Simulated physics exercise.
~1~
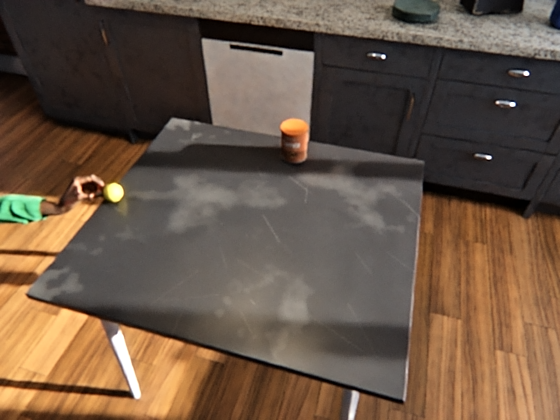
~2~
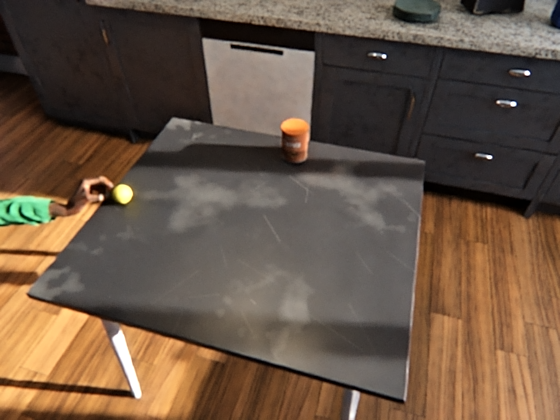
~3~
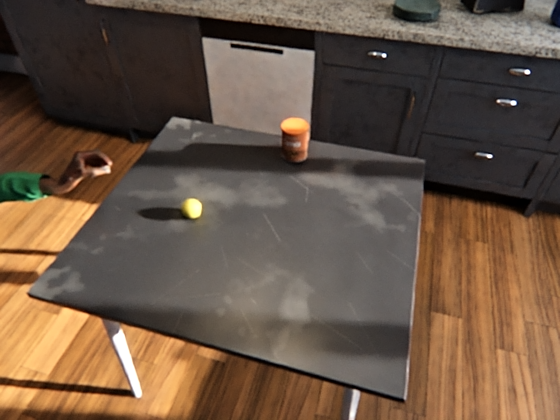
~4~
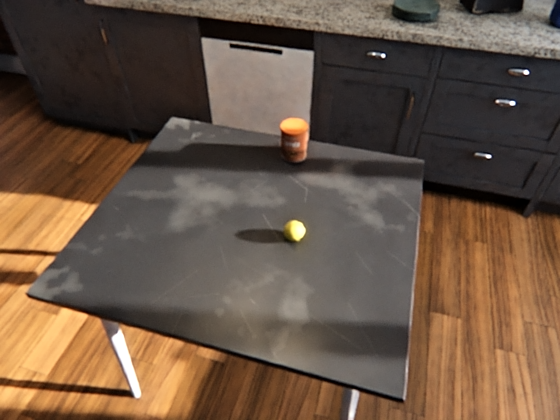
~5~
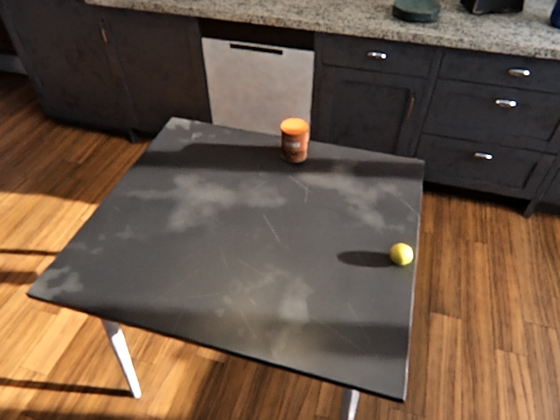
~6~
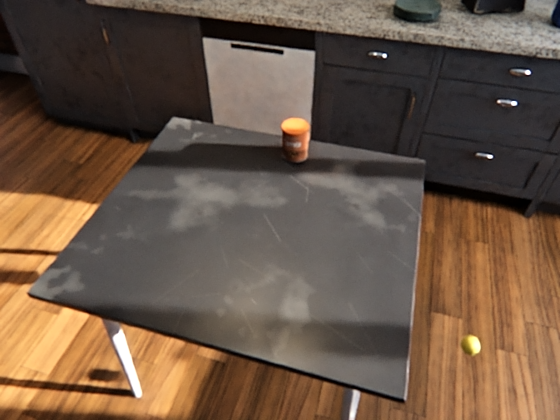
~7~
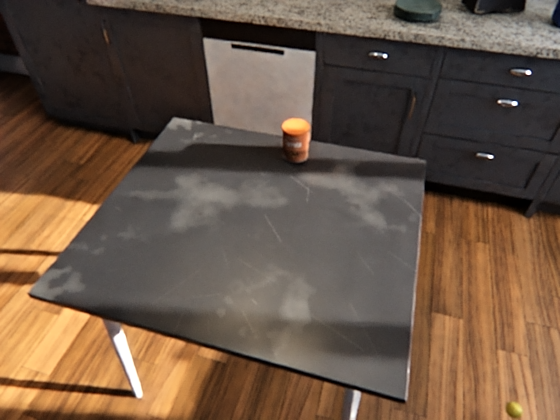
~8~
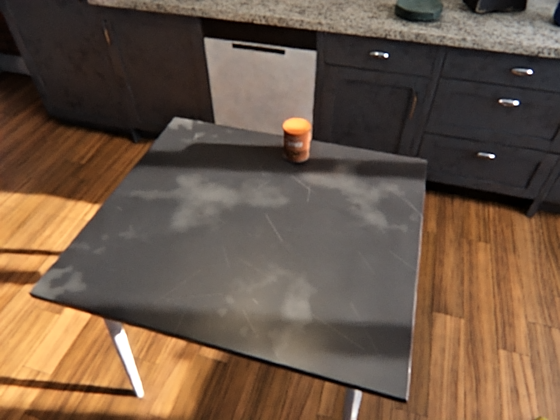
Hand in green sleeve pushing a yellow lemon rightward across a dark table, past an orange tin, until it falls off.
